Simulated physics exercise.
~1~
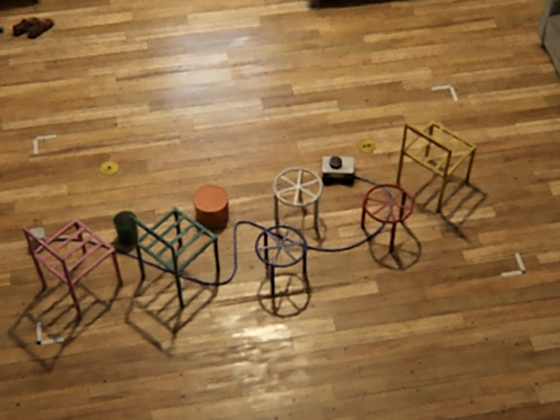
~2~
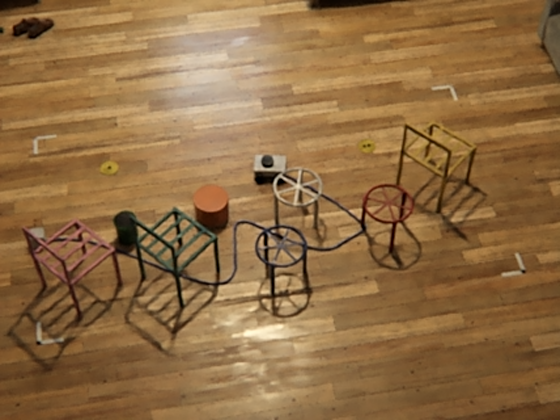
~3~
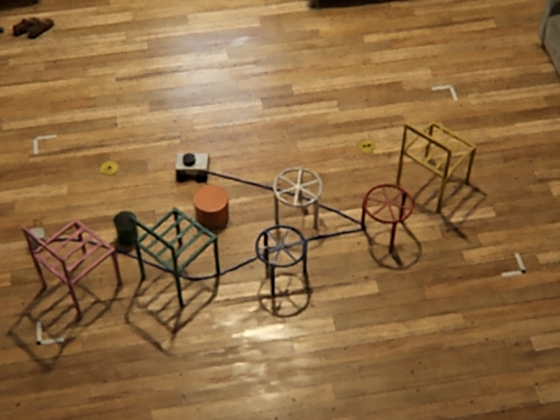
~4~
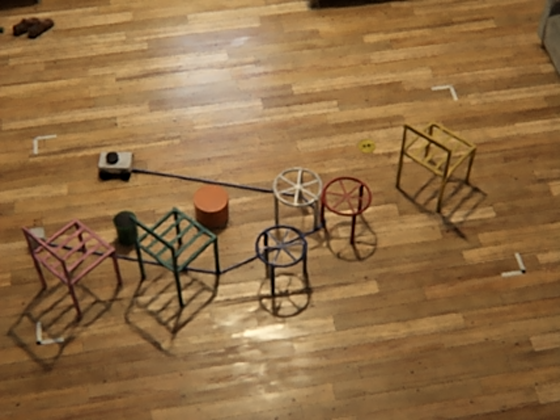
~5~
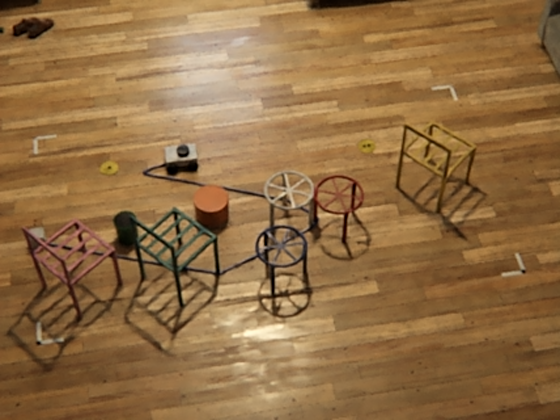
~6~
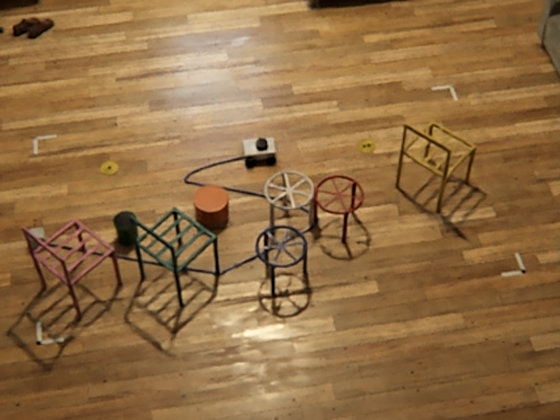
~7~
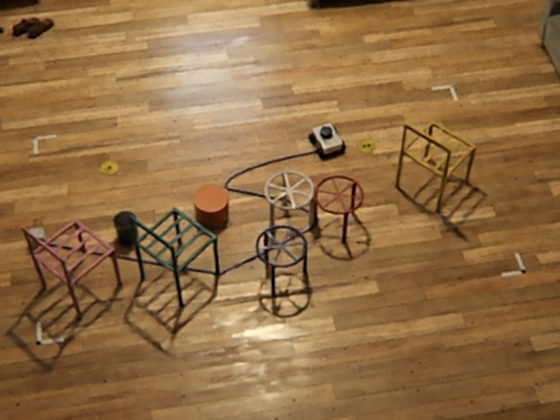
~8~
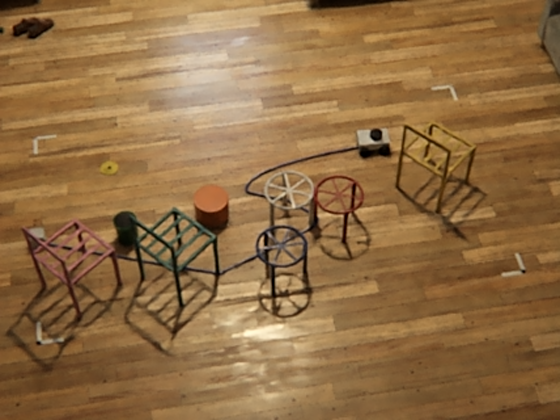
Small cart trailing a dark lead rolls left past stools, the red and white ones shifting left, then returns right, stopping near the yellow chair.
